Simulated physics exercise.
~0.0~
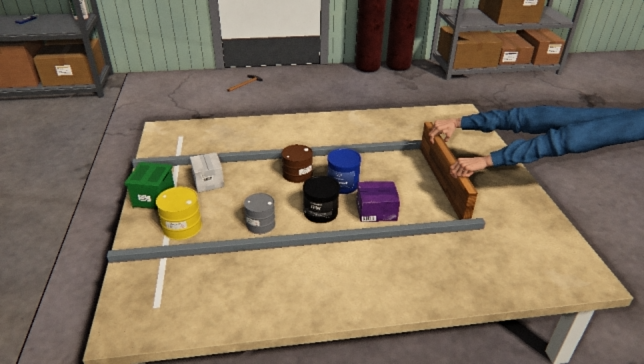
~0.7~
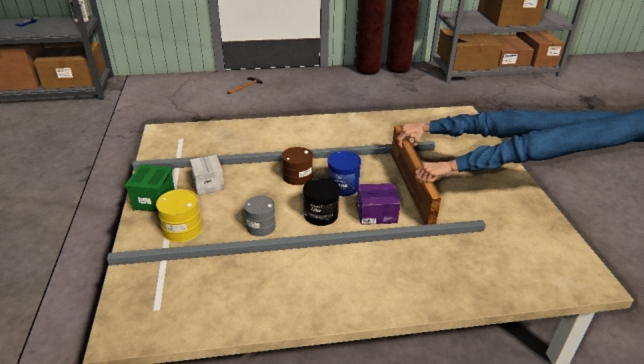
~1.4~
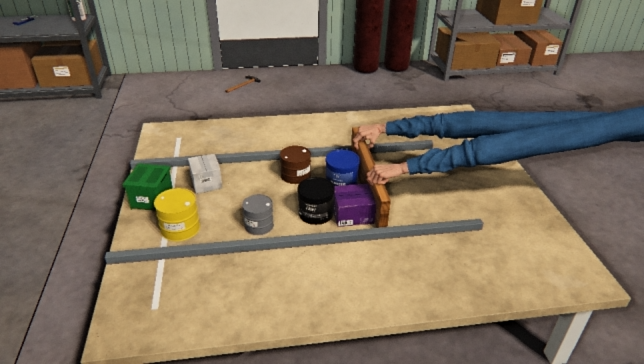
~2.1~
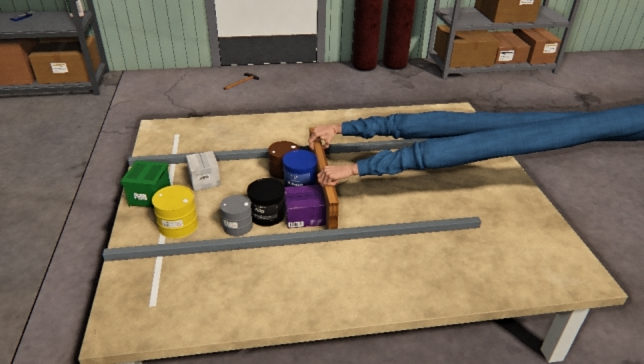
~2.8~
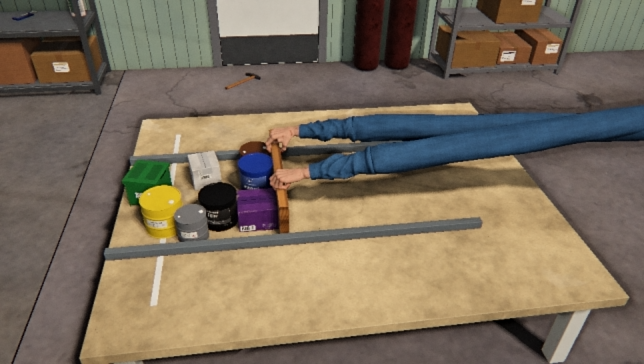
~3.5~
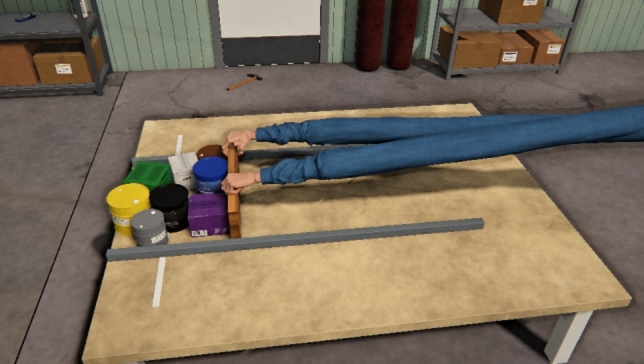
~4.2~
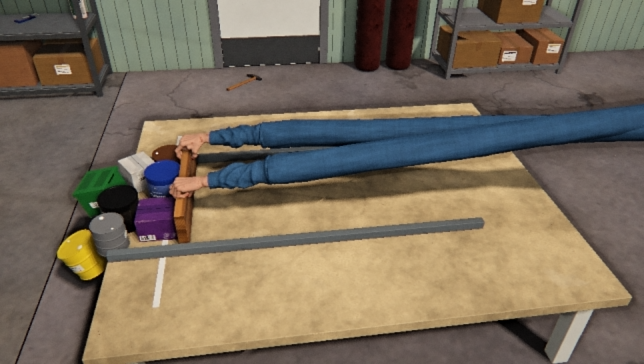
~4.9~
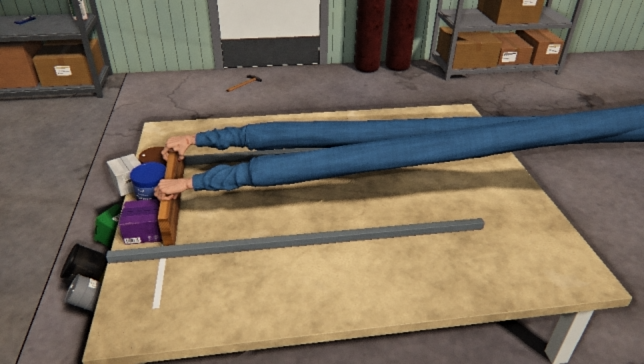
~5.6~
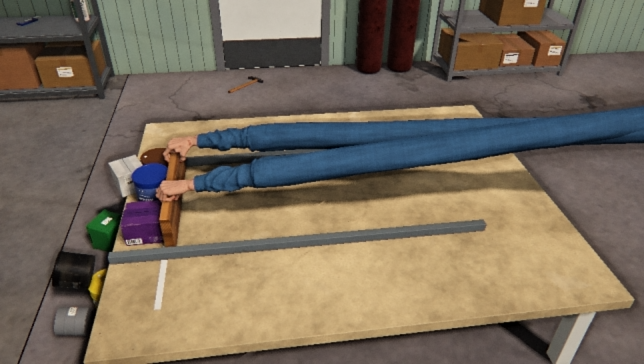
On a table in a workshop, two hands slide an upright wooden plank leftward between two grey rails, gathering colourful tubs and boxes and pushing them to the left edge, where the yellow, grey, black and green ones drop off while the rest stay against the stopped plank.
